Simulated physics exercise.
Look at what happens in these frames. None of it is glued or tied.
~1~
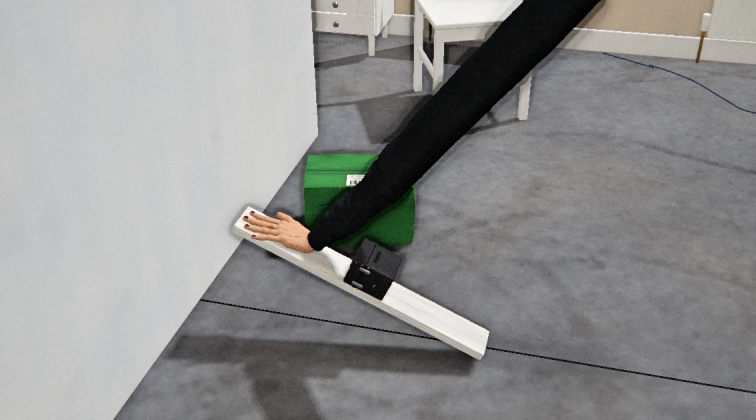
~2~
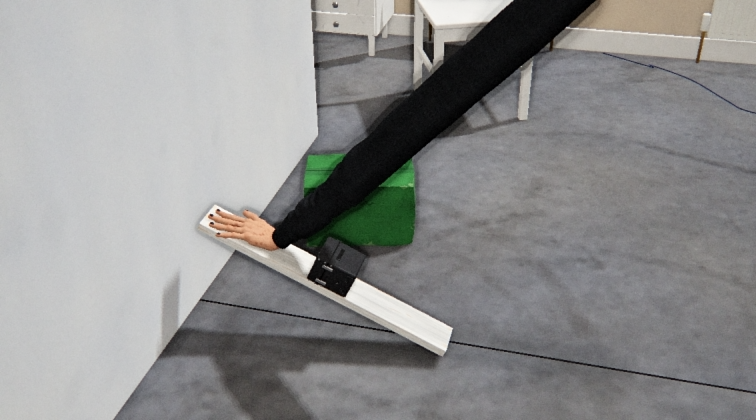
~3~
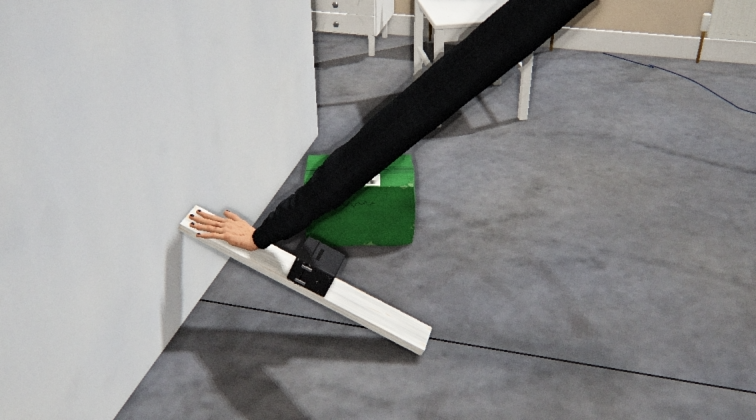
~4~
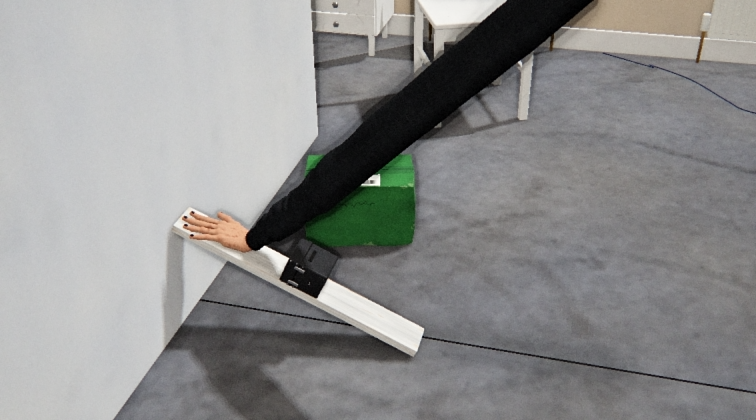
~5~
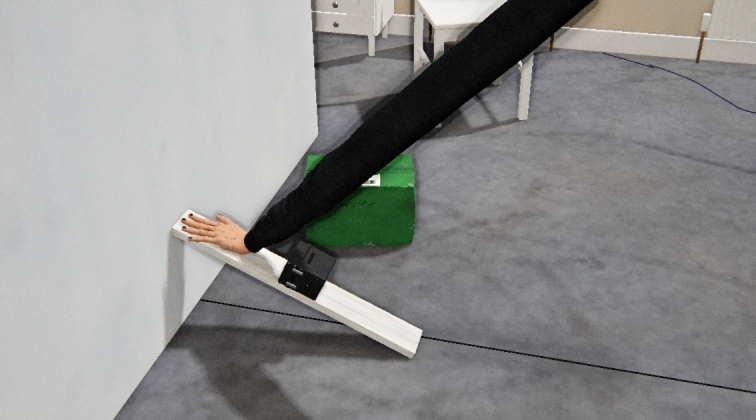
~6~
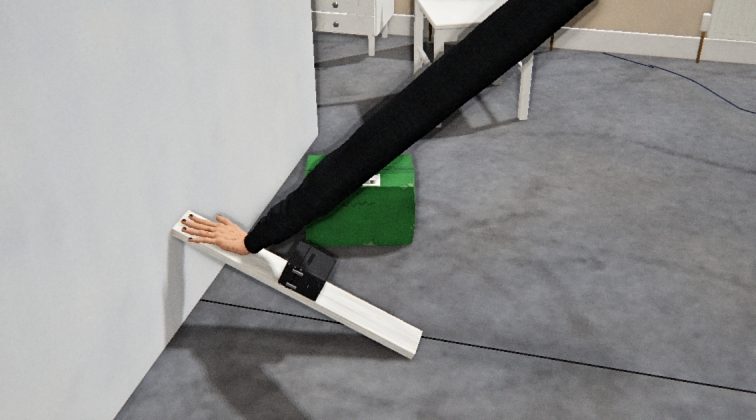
To begin with, a hand in a black sleeve holds the upper end of a white plank with a dark block on it, beside a green box on a grey floor. The hand moves the plank left until it leans on the pale wall, then keeps holding it there, almost motionless.
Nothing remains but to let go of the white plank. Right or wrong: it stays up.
Wrong, it slips.
Then, 0.30 s on from there, white plank 21° lower than it was left near (311, 322).
Then, 0.50 s on from there, white plank 26° lower than it was left near (312, 323).
In the end, moved from the start, white plank; green box unmoved. At the end, from the last picture's camera, white plank near (313, 327). The plank slips out.
